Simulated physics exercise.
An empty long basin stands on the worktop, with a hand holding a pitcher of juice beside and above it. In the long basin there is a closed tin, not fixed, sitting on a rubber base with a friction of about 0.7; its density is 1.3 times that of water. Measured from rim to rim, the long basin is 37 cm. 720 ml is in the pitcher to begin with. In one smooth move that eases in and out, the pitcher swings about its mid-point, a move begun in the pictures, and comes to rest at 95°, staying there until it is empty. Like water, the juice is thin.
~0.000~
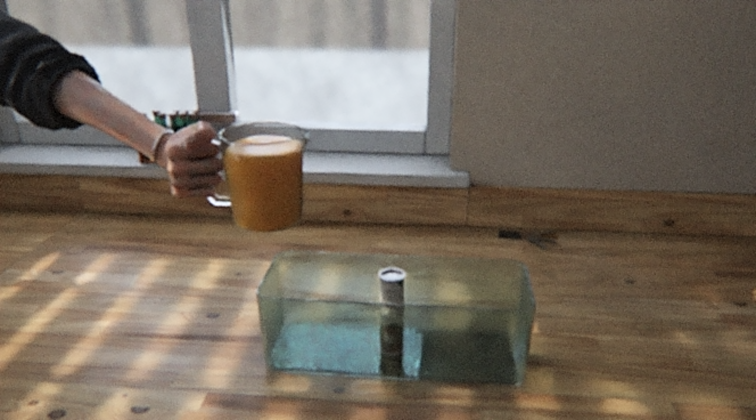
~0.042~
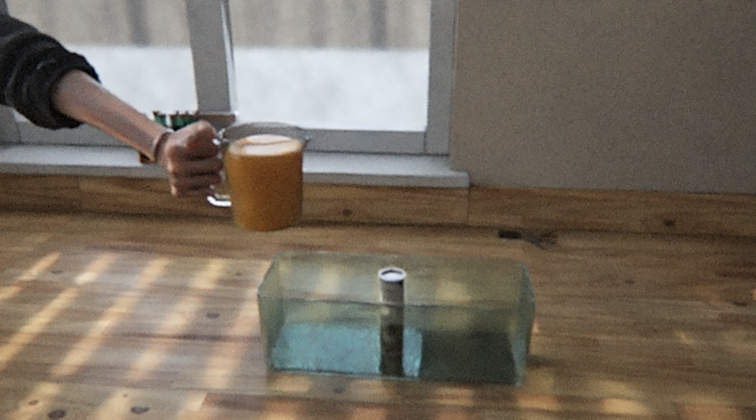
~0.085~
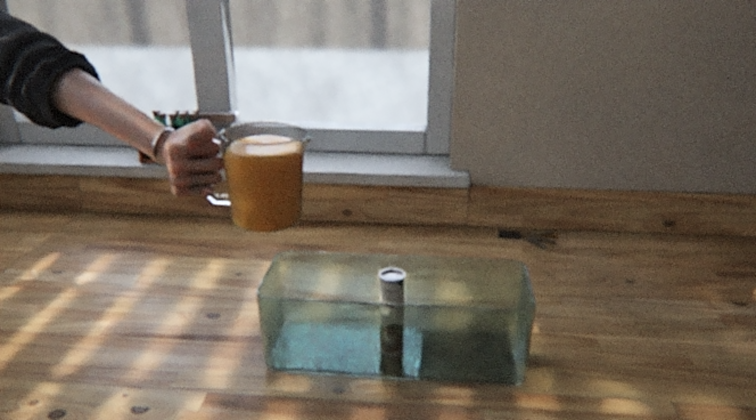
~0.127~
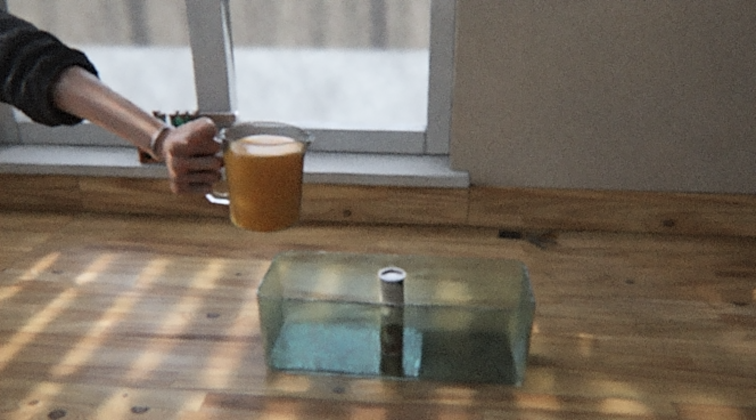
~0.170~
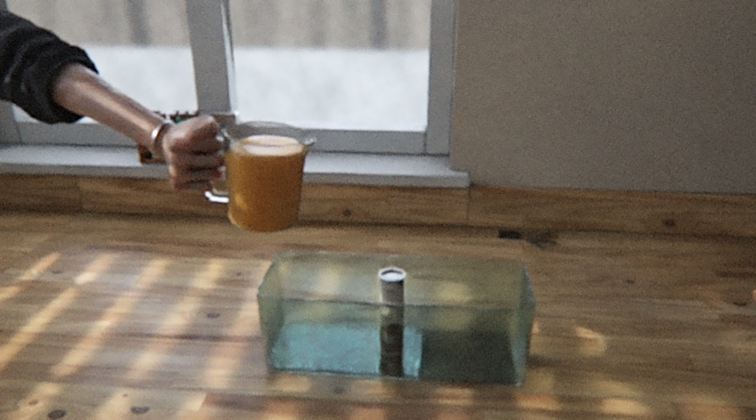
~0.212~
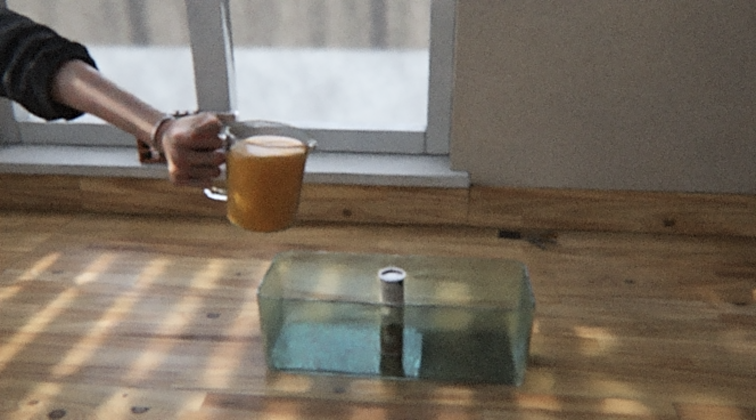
At the start, a hand reaching in from the left holds a clear pitcher of orange juice upright above a long glass basin, which has a closed tin standing inside it. The pitcher stays almost still at first, then the hand slowly tilts it slightly to the right while the basin stays put.
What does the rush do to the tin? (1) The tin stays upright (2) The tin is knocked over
Answer: 2.
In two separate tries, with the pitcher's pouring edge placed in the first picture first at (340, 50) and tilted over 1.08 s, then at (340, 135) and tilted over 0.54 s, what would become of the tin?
Trial 1 - tin stays standing; trial 2 - tin stays standing.
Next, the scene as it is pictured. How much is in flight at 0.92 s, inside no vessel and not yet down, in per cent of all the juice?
Roughly 20 per cent.
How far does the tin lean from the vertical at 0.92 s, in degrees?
Looks like some 0 degrees from vertical upright.
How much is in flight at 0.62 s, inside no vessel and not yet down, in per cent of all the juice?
Near 12 per cent at that moment.
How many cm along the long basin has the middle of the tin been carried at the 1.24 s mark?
Measured centre to centre, about 3 cm.
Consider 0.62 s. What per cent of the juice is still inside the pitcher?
Around 86 percent.
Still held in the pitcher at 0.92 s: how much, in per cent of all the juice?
Roughly 40 percent remains.
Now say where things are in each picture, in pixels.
In the first frame, tilt 0°; pouring edge (311, 135); surface from (227, 145) to (302, 147); the long basin's rim runs from (267, 274) to (530, 286); the tin's top is at (392, 278).
In the second frame, tilt 0°; pouring edge (312, 136); surface from (227, 144) to (303, 147).
In the third frame, tilt 1°; pouring edge (313, 137); surface from (228, 144) to (303, 147).
In the fourth frame, tilt 3°; pouring edge (314, 138); surface from (229, 144) to (304, 148).
In the fifth frame, tilt 6°; pouring edge (316, 141); surface from (230, 144) to (305, 148).
In the sixth frame, tilt 9°; pouring edge (318, 144); surface from (232, 145) to (308, 148).
By 0.62 s the tilt is 59° and 85 per cent is still to pour; the tin stands where it began.
By 0.92 s the tilt is 90° and 40 per cent is still to pour; the tin stands where it began.
By 1.24 s the tilt is 95° and 8 per cent is still to pour; the tin leans 29°.
By 1.58 s the tilt is 95° and 1 per cent is still to pour; the tin lies on its side.
At rest the tin lies on its side.
